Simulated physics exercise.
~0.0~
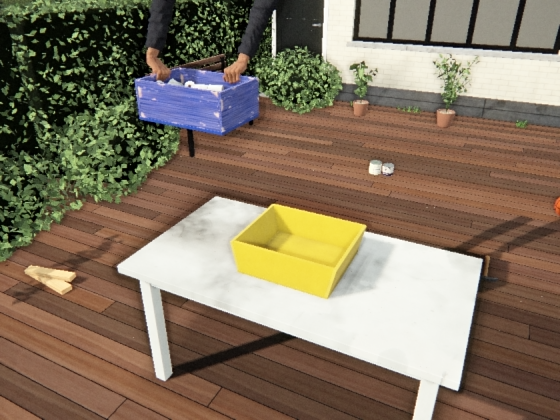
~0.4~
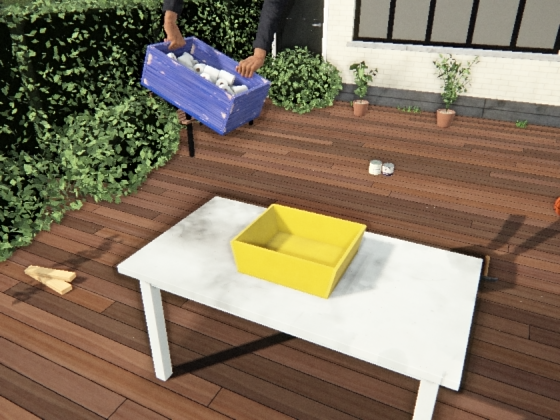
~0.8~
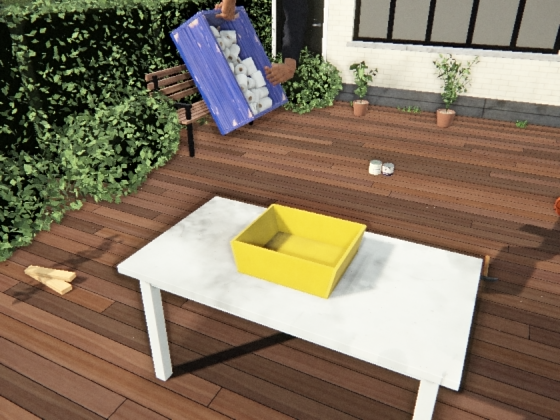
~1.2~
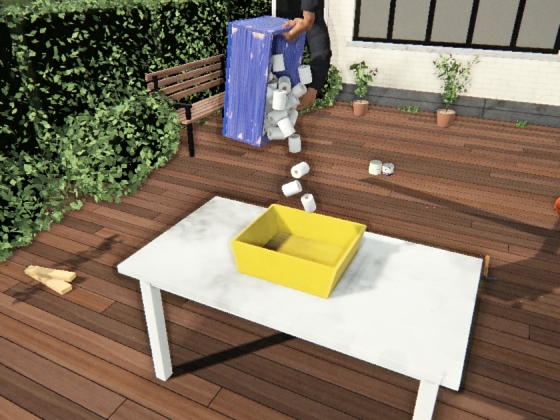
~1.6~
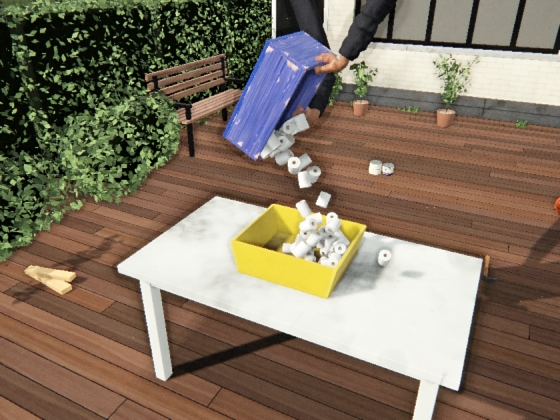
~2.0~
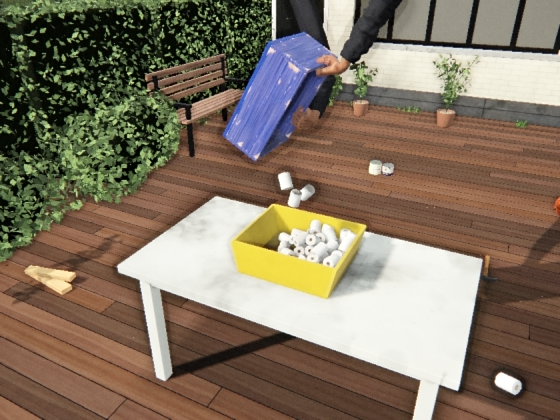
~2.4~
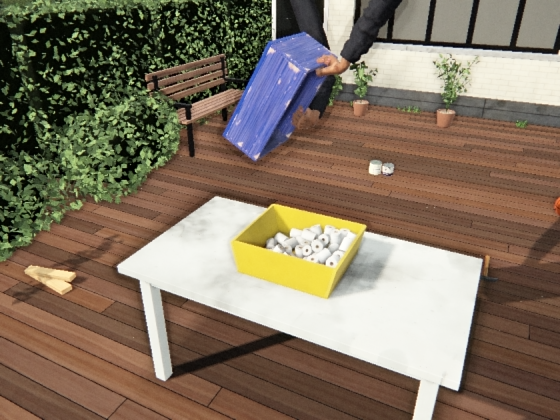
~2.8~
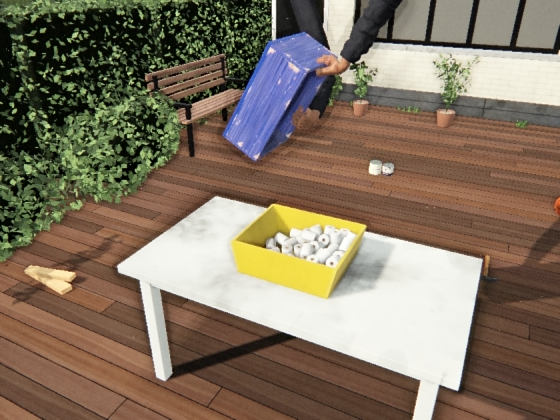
To begin with, a person holds a blue crate of white paper rolls beyond a white table, where an empty yellow basket sits on a wooden deck. The hands tip the crate steadily forward until the rolls slide toward its lower edge. They spill out in a stream, the first few dropping toward the basket, and soon a heap builds inside it. One roll misses, passing over the tabletop to the right and down toward the deck. The last rolls fall, and the crate stays tilted while the basket holds nearly all of them.
